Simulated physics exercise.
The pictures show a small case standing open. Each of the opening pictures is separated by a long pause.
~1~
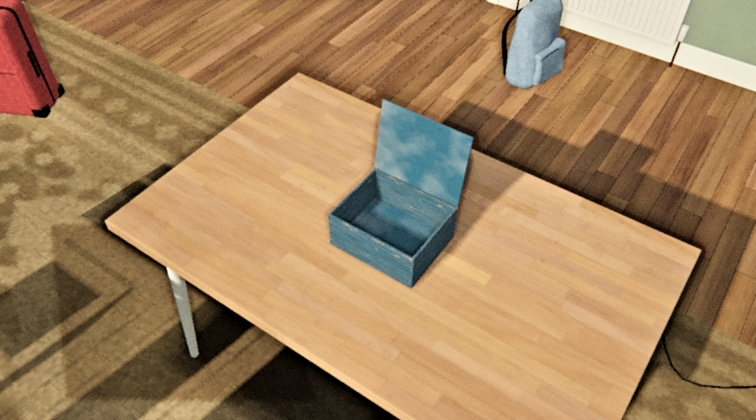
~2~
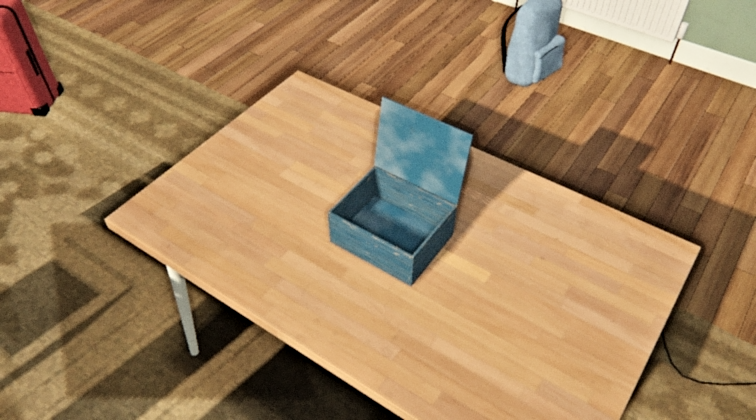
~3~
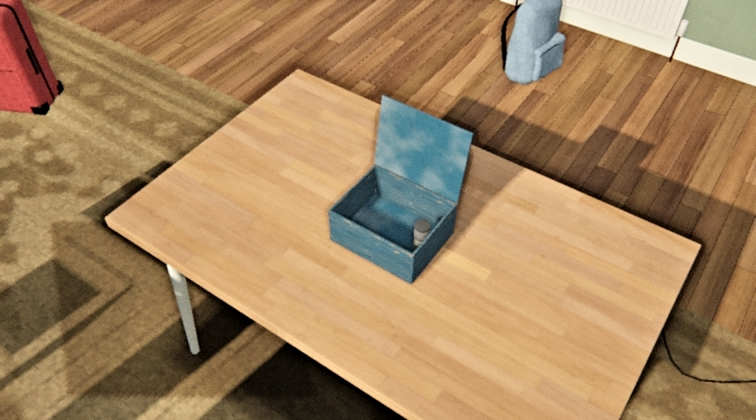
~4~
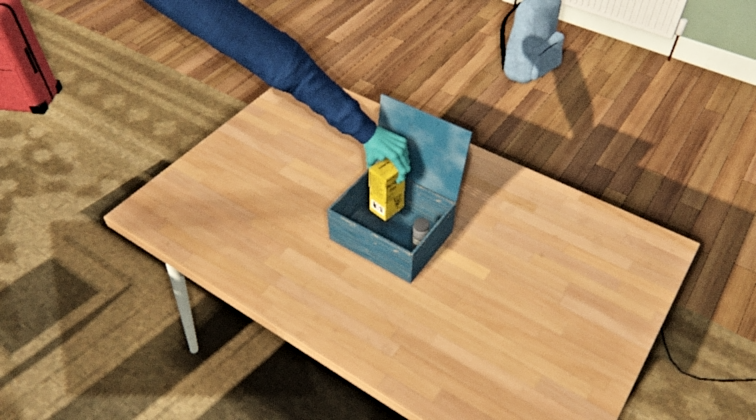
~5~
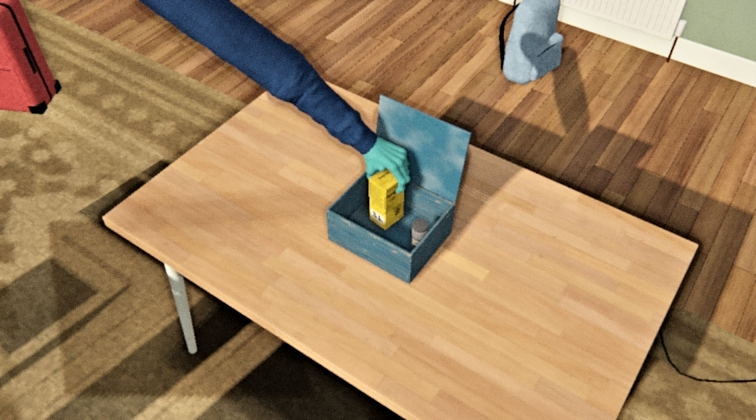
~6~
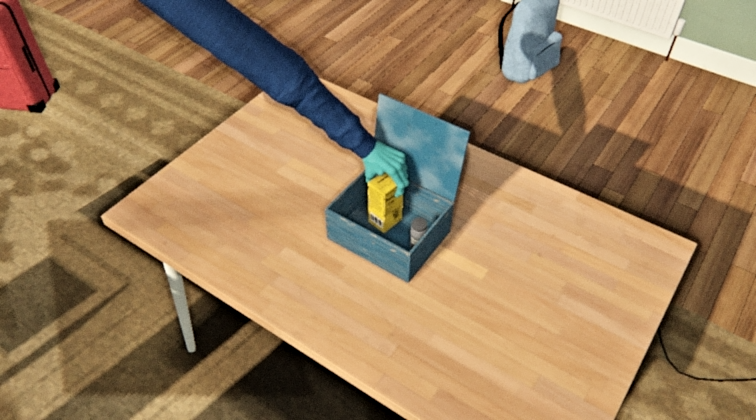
On a wooden table, a gloved hand lowers a yellow carton into an open blue box after a grey shaker appears inside.
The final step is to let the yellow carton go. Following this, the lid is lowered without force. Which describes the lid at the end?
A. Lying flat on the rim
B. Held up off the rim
B, held up off the rim.
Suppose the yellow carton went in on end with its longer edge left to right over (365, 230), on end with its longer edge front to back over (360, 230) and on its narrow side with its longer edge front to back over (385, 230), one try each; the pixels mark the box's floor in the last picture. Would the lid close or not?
Okay, so first it doesn't close, then it doesn't close, and last it closes properly.
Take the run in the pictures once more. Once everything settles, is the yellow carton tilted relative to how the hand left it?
As it turns out, the yellow carton keeps its original angle.
Then, 1.10 s later than the last frame, lid starting down.
Then, 1.50 s later than the last frame, lid 66° above the rim.
When it is over, lid 54° above the rim; both as before. End places, in pixels of the last picture, yellow carton near (386, 202).
